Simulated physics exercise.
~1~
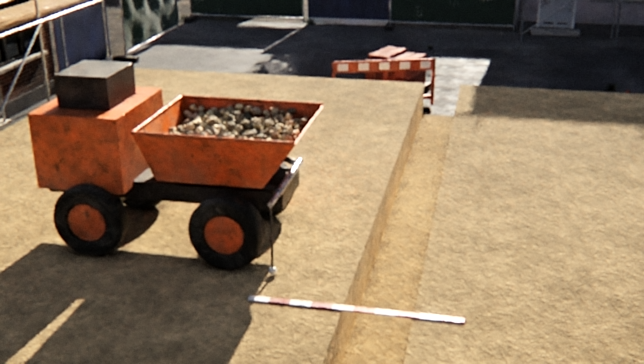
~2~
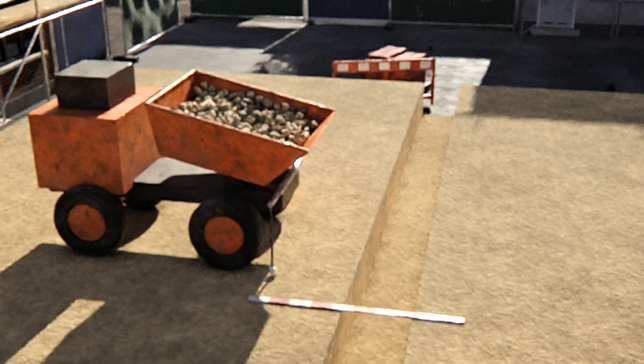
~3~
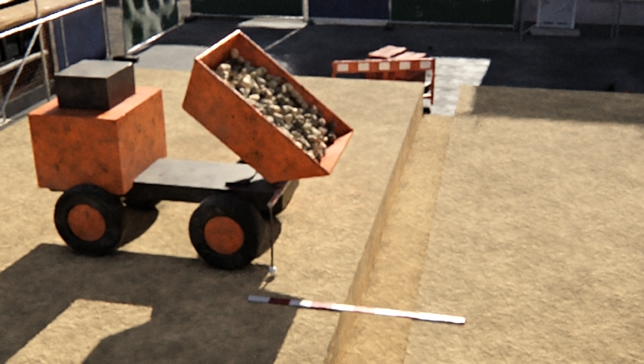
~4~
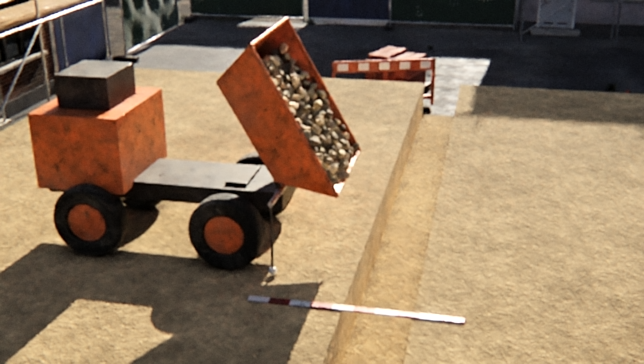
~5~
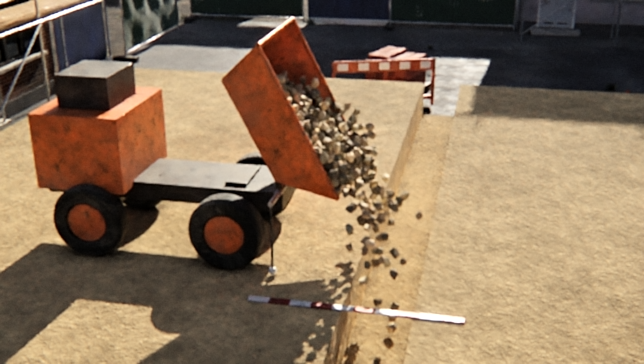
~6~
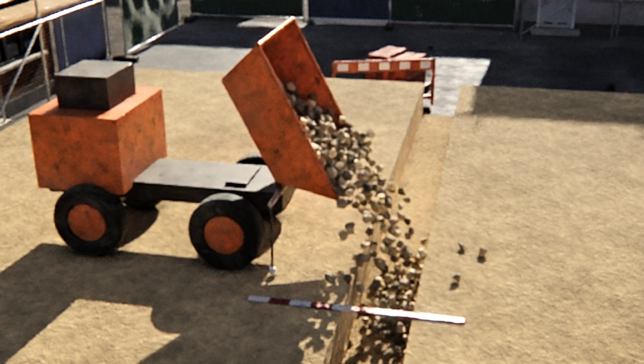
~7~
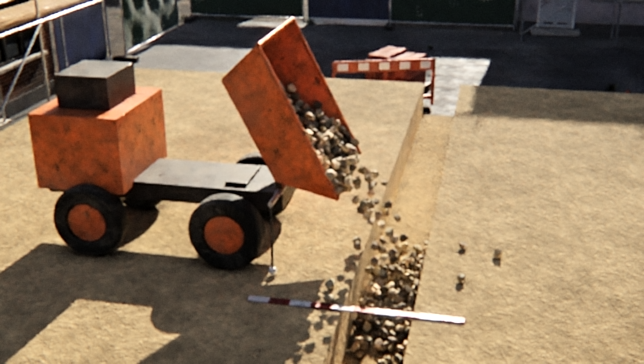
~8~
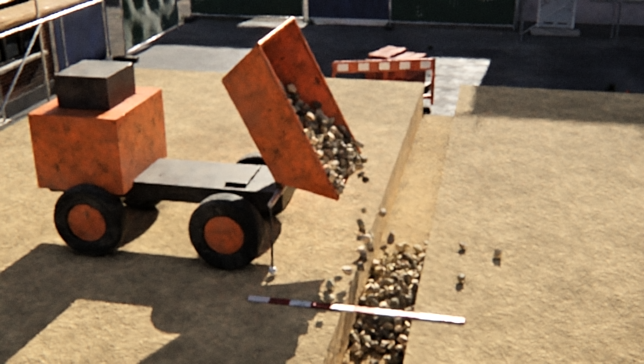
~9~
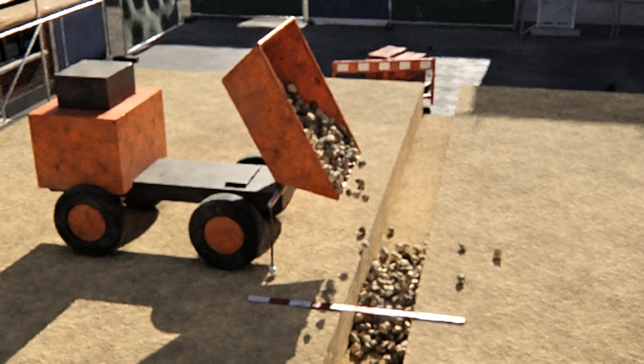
The orange skip of a small dumper tilts up steeply toward the right, and its load of angular stones slides out over the lip into a narrow trench crossed by a striped staff, ending with a pile in the trench and many stones still in the raised skip.
